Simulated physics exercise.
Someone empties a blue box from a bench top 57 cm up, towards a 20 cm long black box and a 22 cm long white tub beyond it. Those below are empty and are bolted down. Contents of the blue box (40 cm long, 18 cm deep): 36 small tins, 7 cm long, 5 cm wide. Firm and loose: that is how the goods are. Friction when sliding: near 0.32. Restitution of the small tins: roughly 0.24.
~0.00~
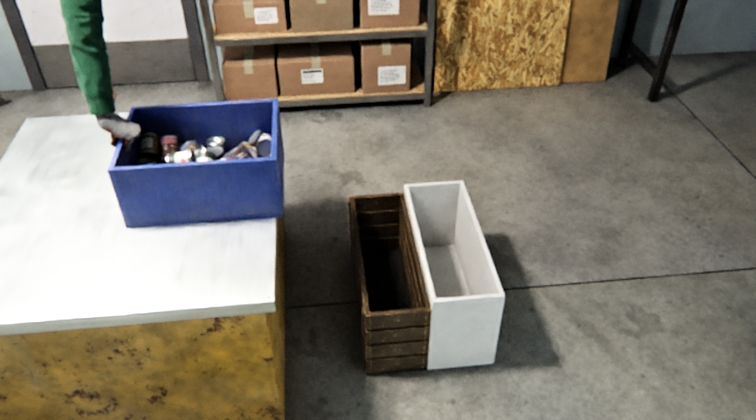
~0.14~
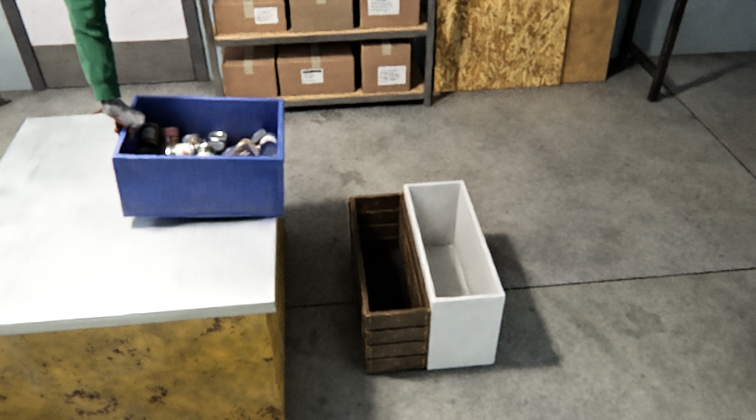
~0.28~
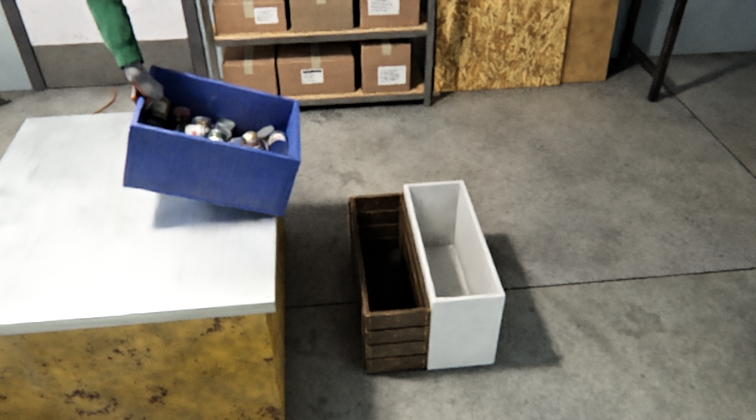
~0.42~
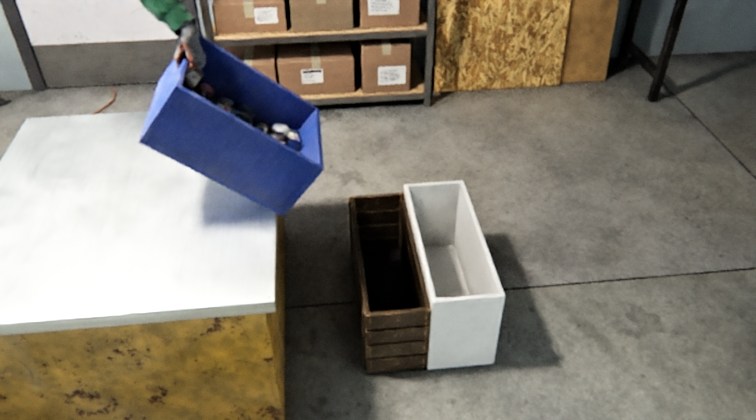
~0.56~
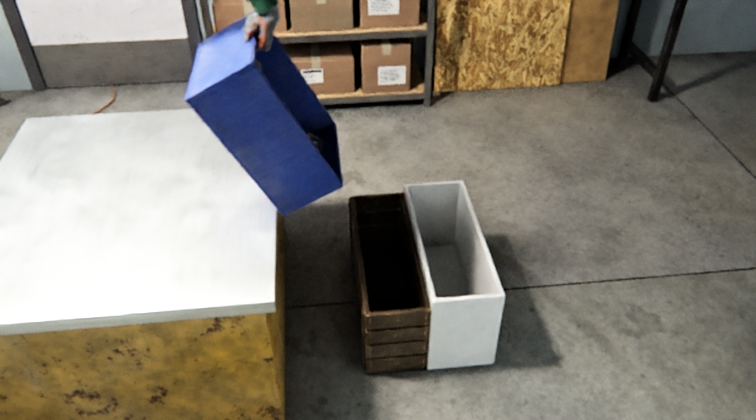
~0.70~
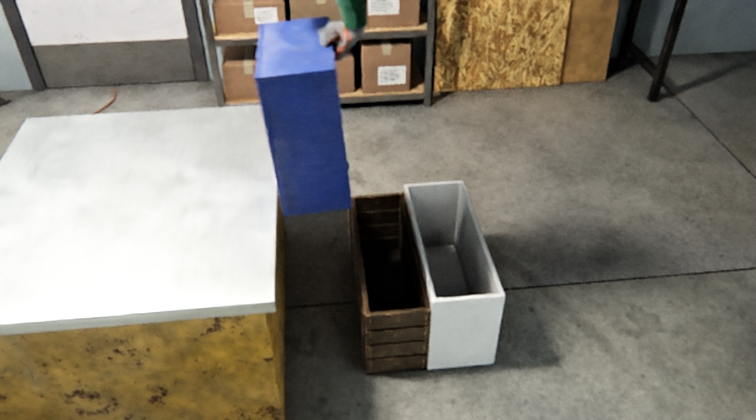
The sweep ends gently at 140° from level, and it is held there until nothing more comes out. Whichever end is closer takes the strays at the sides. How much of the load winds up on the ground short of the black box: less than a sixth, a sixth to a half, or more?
The tally does not reach a sixth.
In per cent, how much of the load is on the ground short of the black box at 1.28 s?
Share at that moment: About 0 %.
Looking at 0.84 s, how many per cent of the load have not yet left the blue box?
Around 85 per cent of the load.
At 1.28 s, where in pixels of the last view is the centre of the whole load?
Somewhere around (397, 289) in pixels.
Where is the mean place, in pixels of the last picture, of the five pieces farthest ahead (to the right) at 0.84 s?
(384, 182).
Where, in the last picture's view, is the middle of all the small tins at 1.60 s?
Around (393, 306).
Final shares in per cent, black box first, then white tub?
Roughly 70 and 30 per cent.
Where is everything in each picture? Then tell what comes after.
In the first frame (places track the rim corner closest to us here), blue box (113, 168); white tub (437, 300); tipped 0°; all still inside.
In the second frame, blue box (117, 156); tipped 5°.
In the third frame, blue box (136, 124); tipped 19°.
In the fourth frame, blue box (182, 87); tipped 39°.
In the fifth frame, blue box (256, 65); tipped 62°.
In the sixth frame, blue box (336, 73); white tub (437, 300); tipped 86°; all still inside.
After 0.84 s, tilt 109°; 31 still in the blue box and 5 in the air.
After 1.02 s, tilt 131°; 12 still in the blue box, 3 in the black box, 4 in the white tub and 17 in the air.
After 1.28 s, tilt 140°; 25 in the black box, 10 in the white tub and 1 in the air.
When it is over (at 1.60 s), 25 in the black box, 10 in the white tub and 1 on the ground beyond the white tub. Asked share, 0 of 36, 0 per cent.
